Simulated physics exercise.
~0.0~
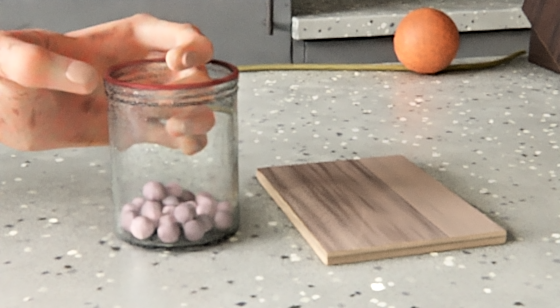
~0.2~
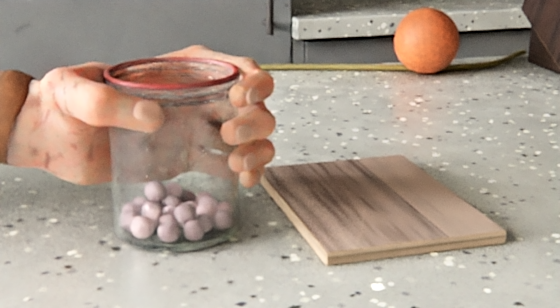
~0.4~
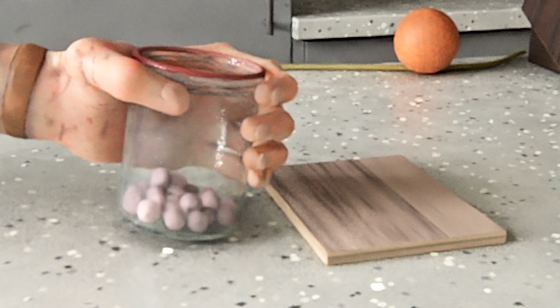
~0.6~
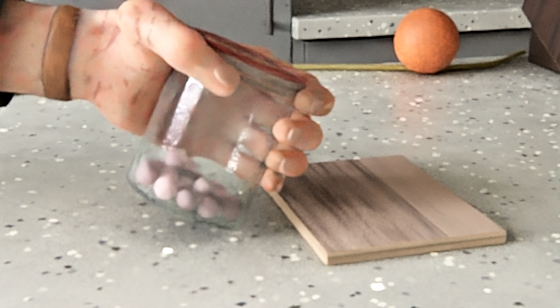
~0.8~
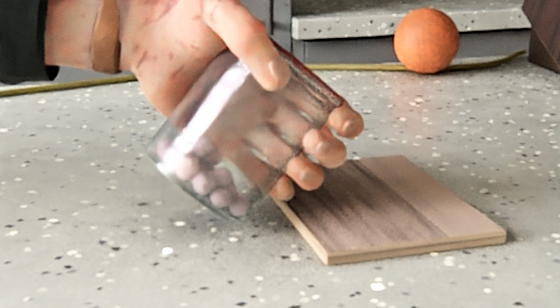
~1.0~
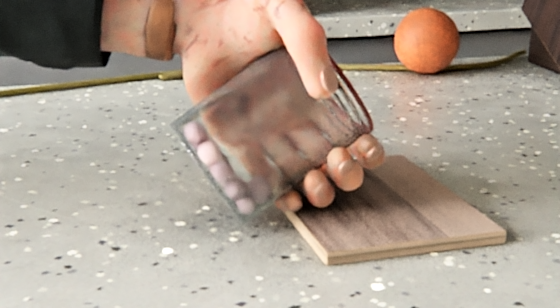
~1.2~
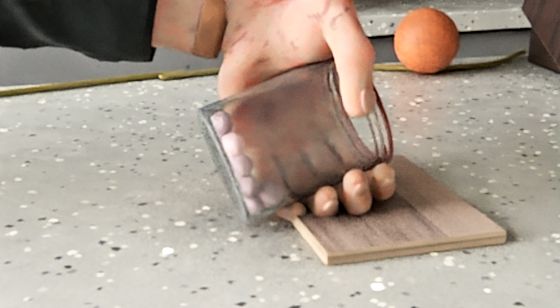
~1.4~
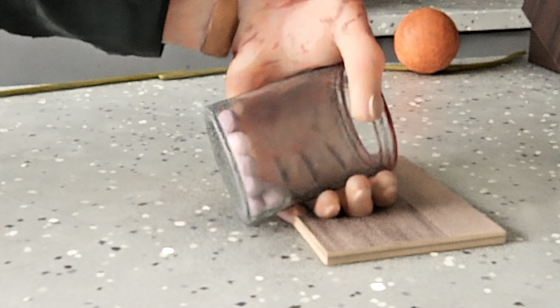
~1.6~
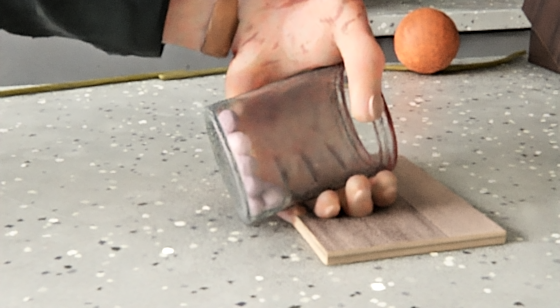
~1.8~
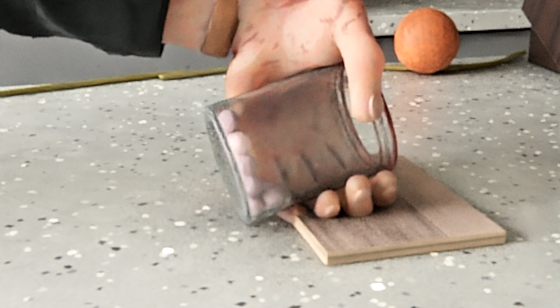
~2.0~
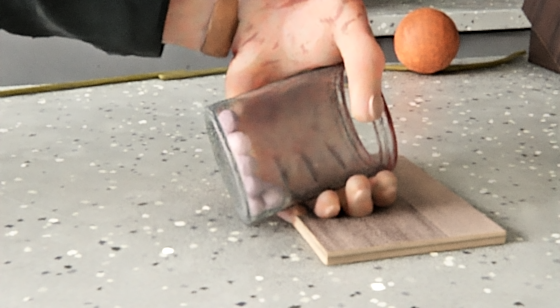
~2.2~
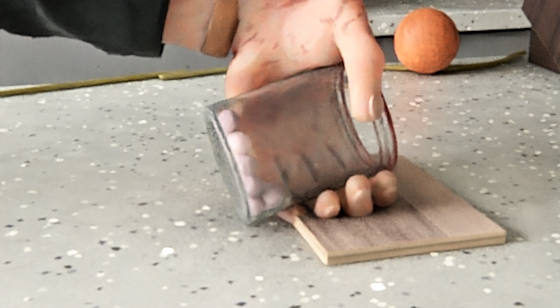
A hand reaches from the left and grips an open glass jar with a reddish rim, which stands upright on a speckled countertop with small pale purple balls at its bottom. It lifts the jar slightly and begins to lean it rightward, towards a flat wooden block. The jar tips further as it moves right, and the balls gather against its base. The hand brings it nearly onto its side over the block's near left edge, then holds it still. The balls all remain inside, while an orange ball behind stays put.
